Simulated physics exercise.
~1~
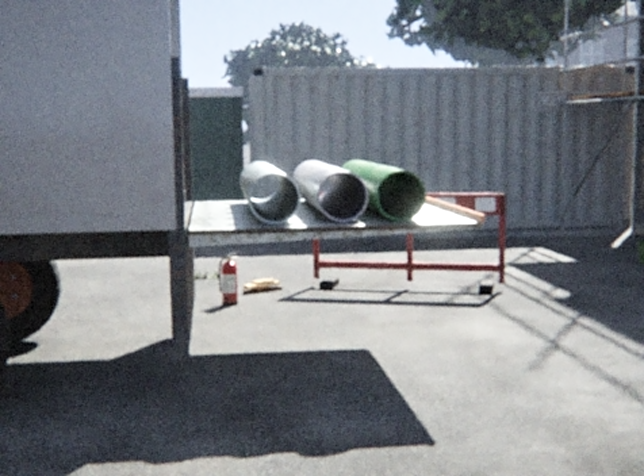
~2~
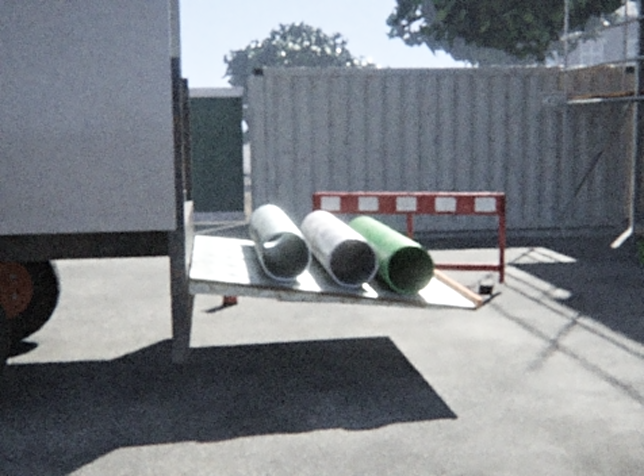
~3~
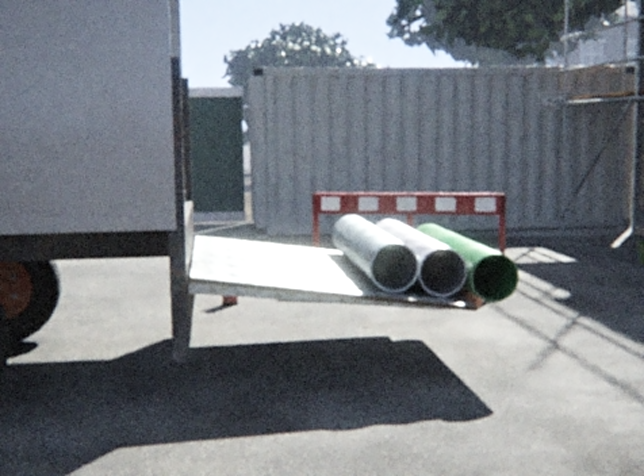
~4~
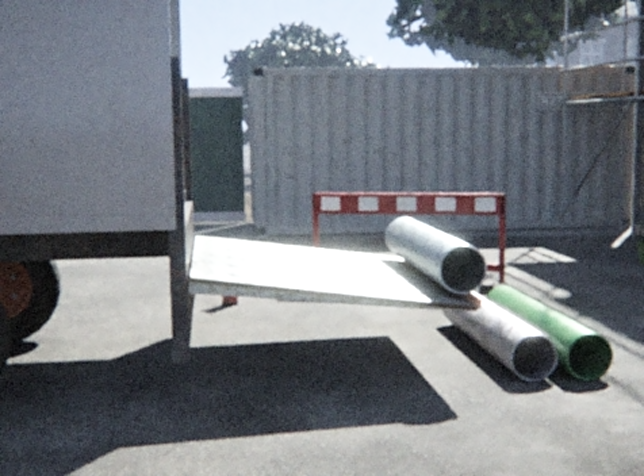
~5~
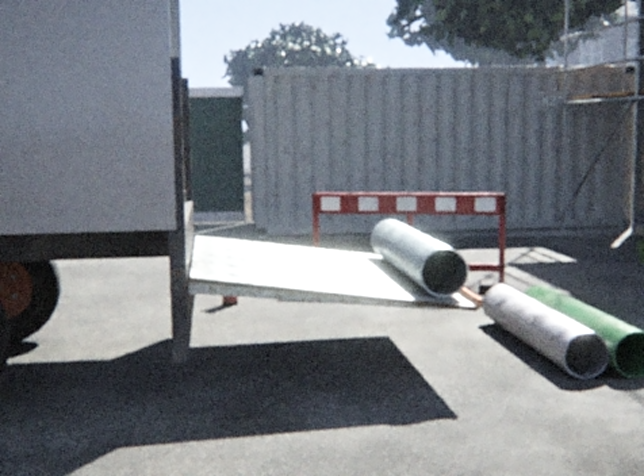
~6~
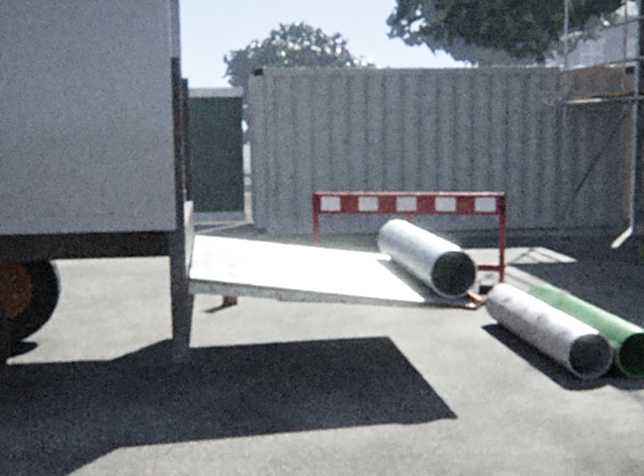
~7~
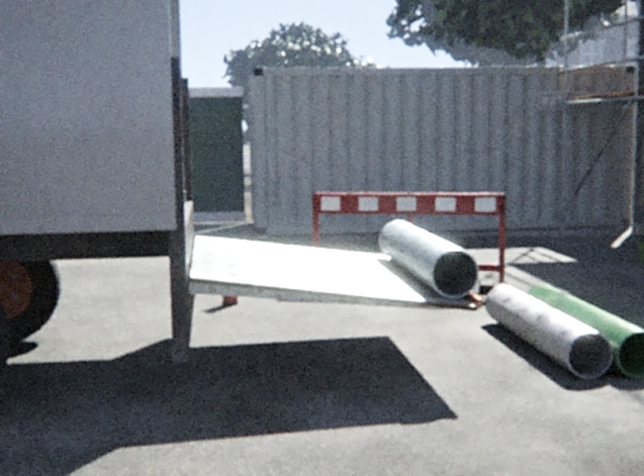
Three steel pipes, two grey and one green at the right, lie side by side on a pale lift platform behind a van body at the left, in a sunlit yard seen from the side by a still camera. A red and white barrier and a grey container stand behind. The platform tips down to the right, and the pipes roll together towards its low edge. The green pipe goes over the edge stop, and a grey one follows it to the ground. The last grey pipe rocks back slightly and stays at the platform's edge, while the other two rest side by side on the tarmac.
